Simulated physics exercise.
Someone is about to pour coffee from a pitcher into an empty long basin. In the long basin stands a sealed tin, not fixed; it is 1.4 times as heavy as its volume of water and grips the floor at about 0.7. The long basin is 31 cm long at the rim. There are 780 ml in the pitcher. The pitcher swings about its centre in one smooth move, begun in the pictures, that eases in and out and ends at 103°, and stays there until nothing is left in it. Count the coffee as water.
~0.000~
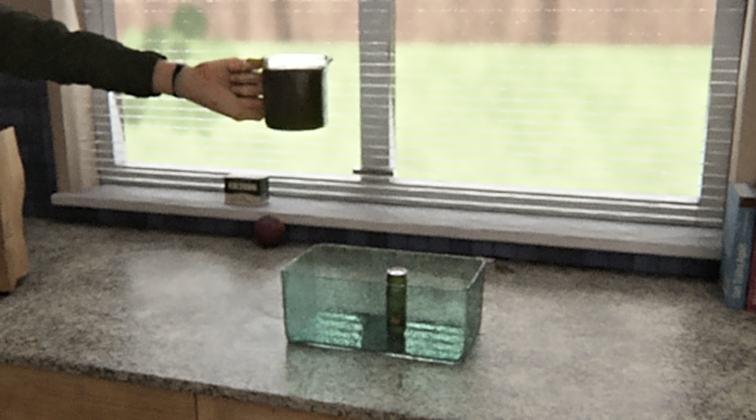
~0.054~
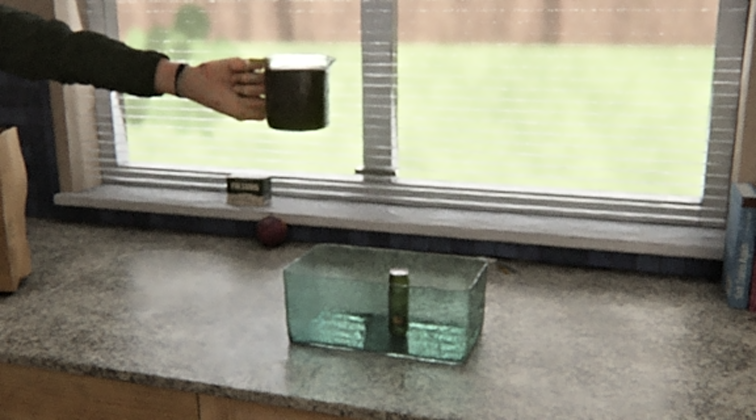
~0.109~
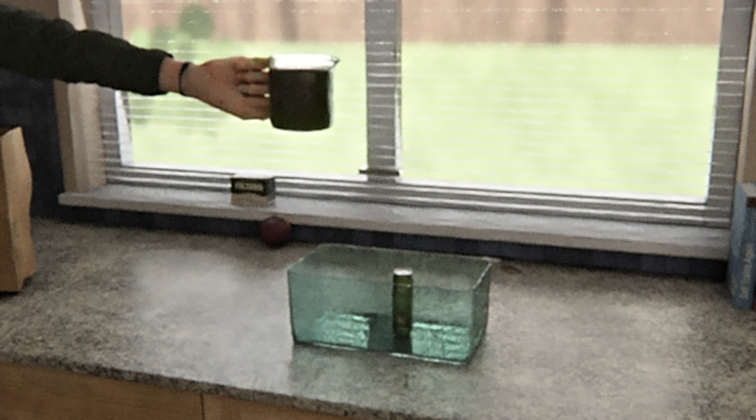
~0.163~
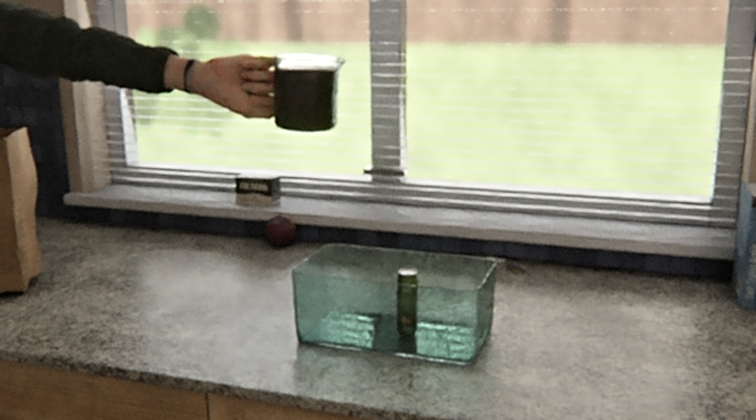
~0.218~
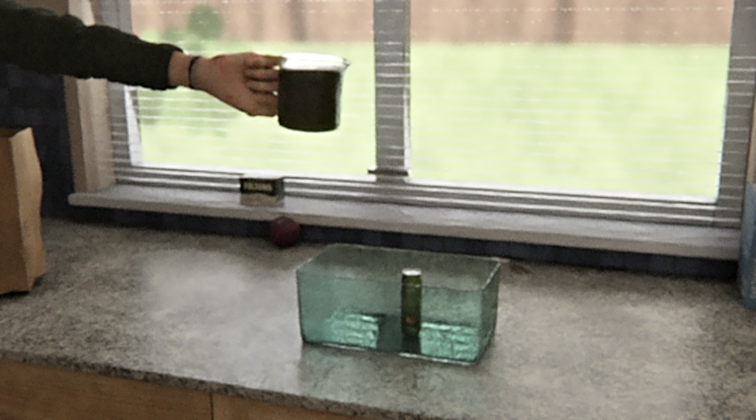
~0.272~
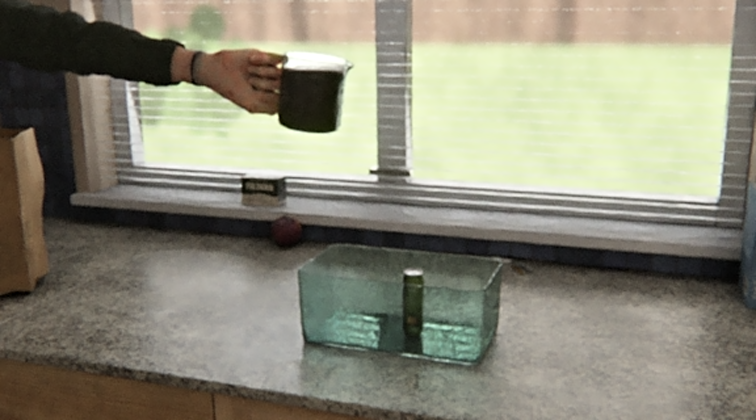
A hand reaching in from the left holds a dark pitcher level above a counter, where a greenish glass basin stands with a small tin. The view shifts slightly so everything slides a little rightward, and the pitcher then tilts very slightly toward the right, still held high.
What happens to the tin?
The tin keeps standing.
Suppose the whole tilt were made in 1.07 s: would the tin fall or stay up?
Then it stays up.
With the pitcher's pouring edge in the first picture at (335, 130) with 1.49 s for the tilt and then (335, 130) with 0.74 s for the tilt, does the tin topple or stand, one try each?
First it topples; then it keeps standing.
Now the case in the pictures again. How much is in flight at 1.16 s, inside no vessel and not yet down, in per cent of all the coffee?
Some 32 per cent.
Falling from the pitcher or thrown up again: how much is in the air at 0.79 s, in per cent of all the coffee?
Some 14 per cent.
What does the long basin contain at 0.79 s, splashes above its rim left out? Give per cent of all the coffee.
Near 1 in a hundred.
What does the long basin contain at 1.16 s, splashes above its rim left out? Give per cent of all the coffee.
About 34 per cent.
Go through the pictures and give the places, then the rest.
In the first picture, tilt 0°; pouring edge (333, 58); surface from (268, 67) to (326, 68); the long basin's rim runs from (298, 258) to (477, 276); the tin's top is at (397, 274).
In the second picture, tilt 0°; pouring edge (336, 59); surface from (270, 67) to (328, 68).
In the third picture, tilt 1°; pouring edge (340, 59); surface from (275, 67) to (332, 68).
In the fourth picture, tilt 3°; pouring edge (346, 61); surface from (280, 67) to (337, 69).
In the fifth picture, tilt 5°; pouring edge (351, 63); surface from (285, 68) to (343, 69).
In the sixth picture, tilt 8°; pouring edge (354, 65); surface from (288, 68) to (347, 69).
By 0.79 s the tilt is 56° and 84 per cent is still to pour; the tin stands where it began.
By 1.16 s the tilt is 91° and 34 per cent is still to pour; the tin stands where it began.
By 1.56 s the tilt is 103° and 4 per cent is still to pour; the tin stands where it began.
By 1.99 s the tilt is 103° and 0 per cent is still to pour; the tin stands where it began.
At rest the tin stands where it began.
